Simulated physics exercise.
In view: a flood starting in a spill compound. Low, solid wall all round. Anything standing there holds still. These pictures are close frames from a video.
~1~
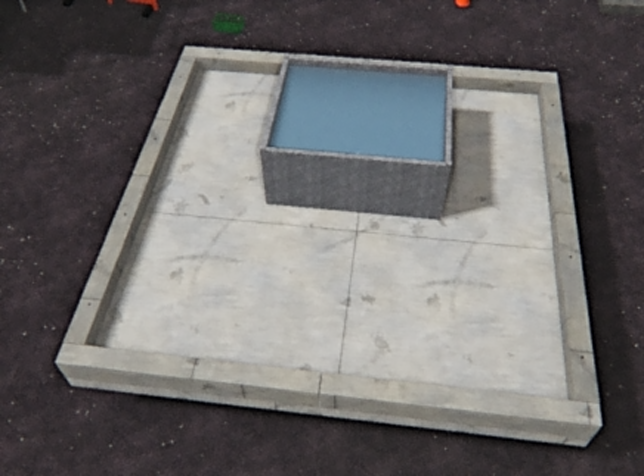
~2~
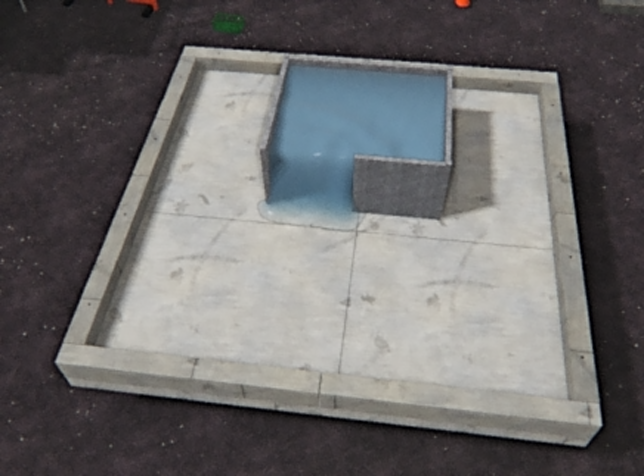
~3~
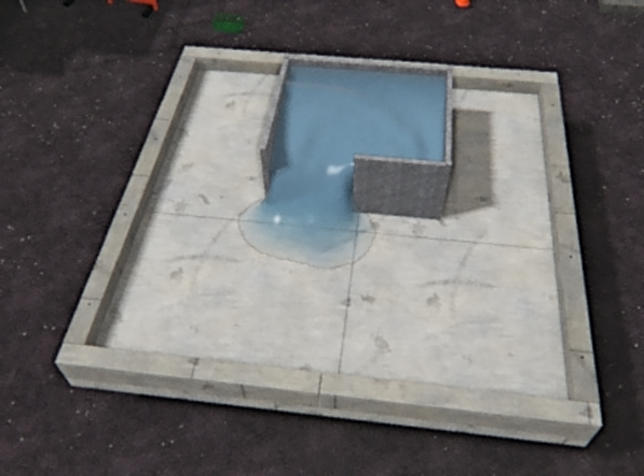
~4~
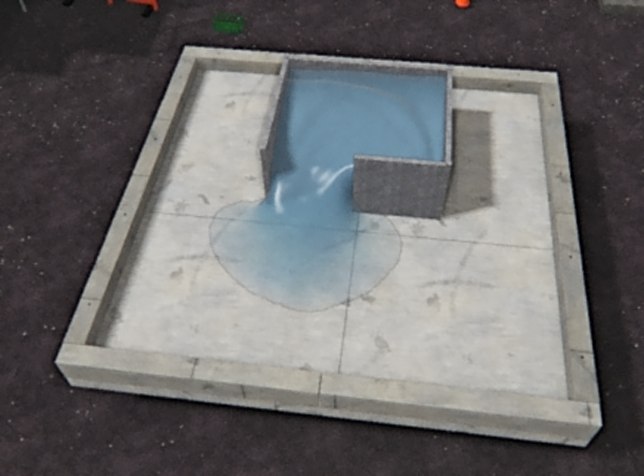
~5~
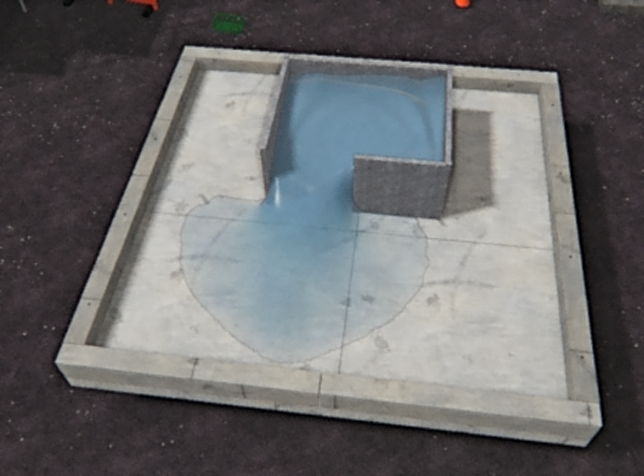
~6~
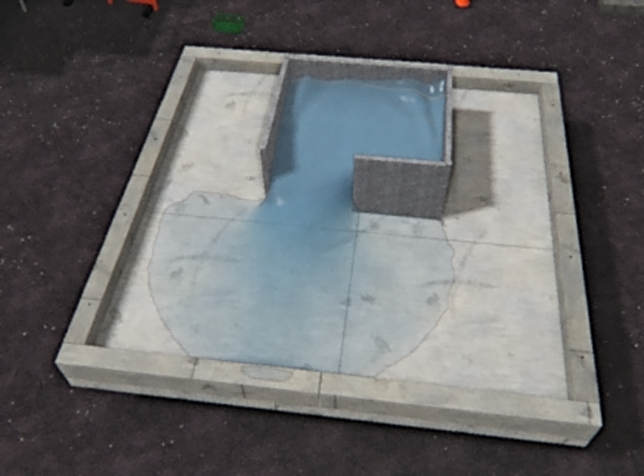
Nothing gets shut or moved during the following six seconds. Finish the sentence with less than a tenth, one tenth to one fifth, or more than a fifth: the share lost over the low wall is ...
The share lost over the low wall is one tenth to one fifth.
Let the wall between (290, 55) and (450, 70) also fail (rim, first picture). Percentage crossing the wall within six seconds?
Estimate: Some 40 in a hundred.
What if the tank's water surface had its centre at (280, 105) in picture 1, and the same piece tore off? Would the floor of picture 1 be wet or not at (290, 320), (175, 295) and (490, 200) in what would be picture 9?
Readings in order: Inundated / inundated / unwetted.
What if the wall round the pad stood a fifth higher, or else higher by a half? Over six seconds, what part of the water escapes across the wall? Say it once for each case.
Near 8 and 4 in a hundred.
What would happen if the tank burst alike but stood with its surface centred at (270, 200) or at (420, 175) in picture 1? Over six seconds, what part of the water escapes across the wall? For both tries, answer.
First try: Around 36 %; second try: Around 24 %.
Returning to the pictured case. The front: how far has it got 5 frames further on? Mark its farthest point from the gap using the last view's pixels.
At about (551, 407).
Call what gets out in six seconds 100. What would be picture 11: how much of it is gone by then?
Roughly 10 %.
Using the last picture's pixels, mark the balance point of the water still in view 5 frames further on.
Around pixel (327, 215).
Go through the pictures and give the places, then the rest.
The first picture shows the open tank at (361, 111) is whole and still.
In the second picture, water pours out at (311, 190) and has run to (263, 204).
In the third picture, the front is at (346, 258), out from the gap at (311, 190).
In the fourth picture, water pours out at (312, 192) and has run to (307, 306).
In the fifth picture, water pours out at (312, 192) and has run to (277, 355).
In the sixth picture, the front is at a hidden place, out from the gap at (311, 191).
A moment on, water covers 40 % of the floor; the low wall has let 0 % over.
Next, water covers 40 % of the floor; the low wall has let 1 % over.
Then, water covers 45 % of the floor; the low wall has let 11 % over.
Later, water covers 70 % of the floor; the low wall has let 14 % over.
In the end, water covers 80 % of the floor; the low wall has let 15 % over.
